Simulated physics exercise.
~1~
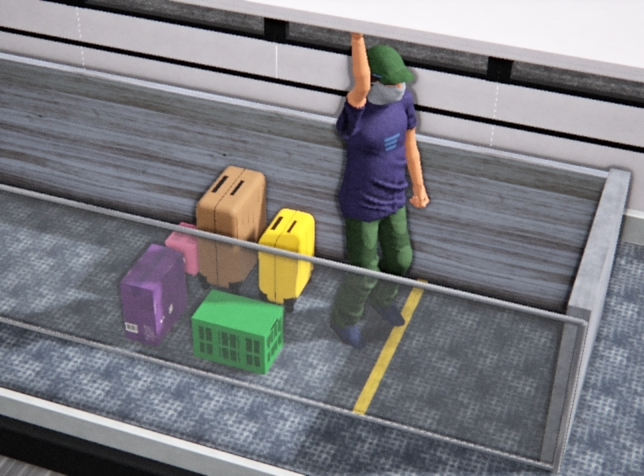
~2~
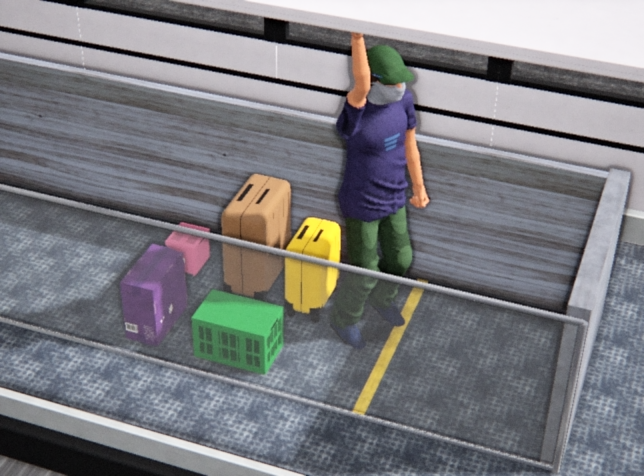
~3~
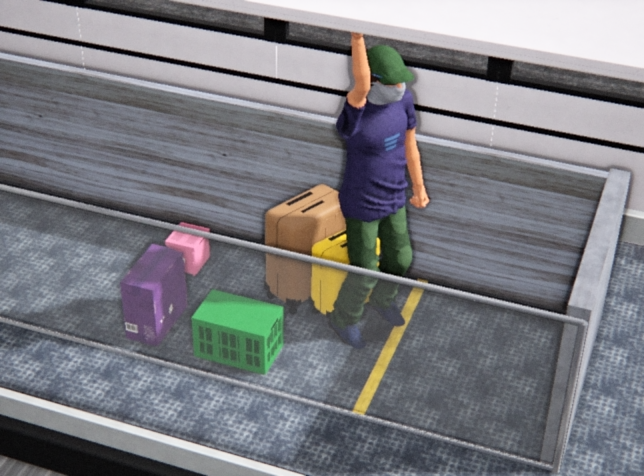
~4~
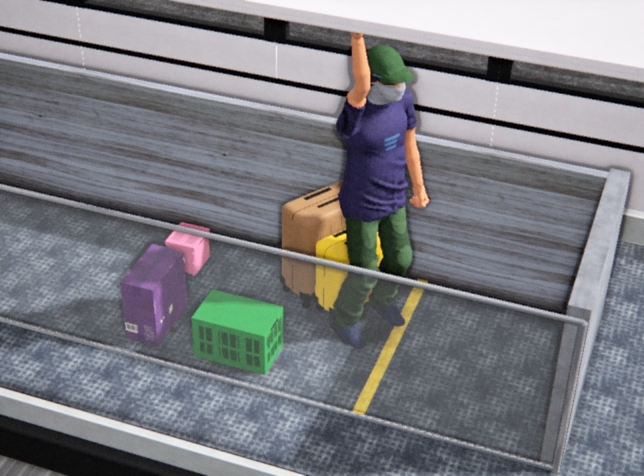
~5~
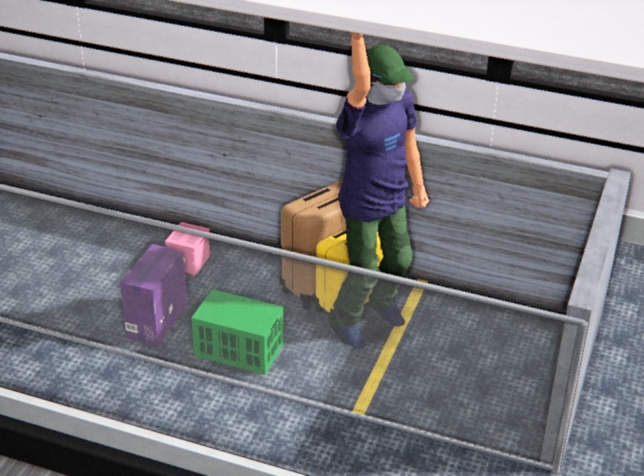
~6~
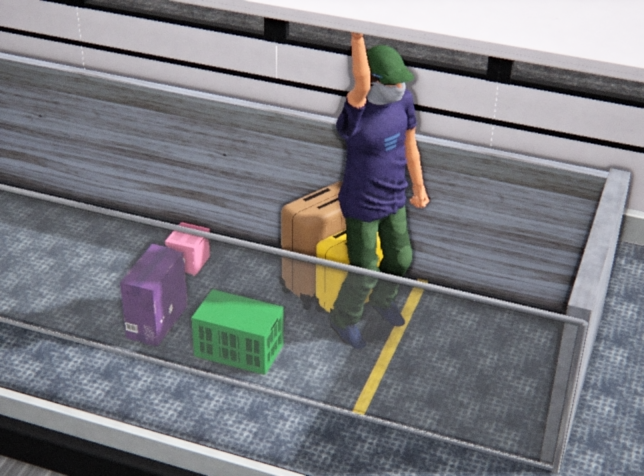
A person in a green cap, navy shirt and green trousers stands still with one arm raised in a shuttle's luggage bay, seen from above through a clear low barrier. To the left are a big brown wheeled case, a smaller yellow one, a purple carton, a pink tub and a green crate, with a yellow line on the floor at right. The brown and yellow cases roll right, towards the person, while everything else stays put. They slow beside and partly behind the person's legs, then rest upright, short of the yellow line.
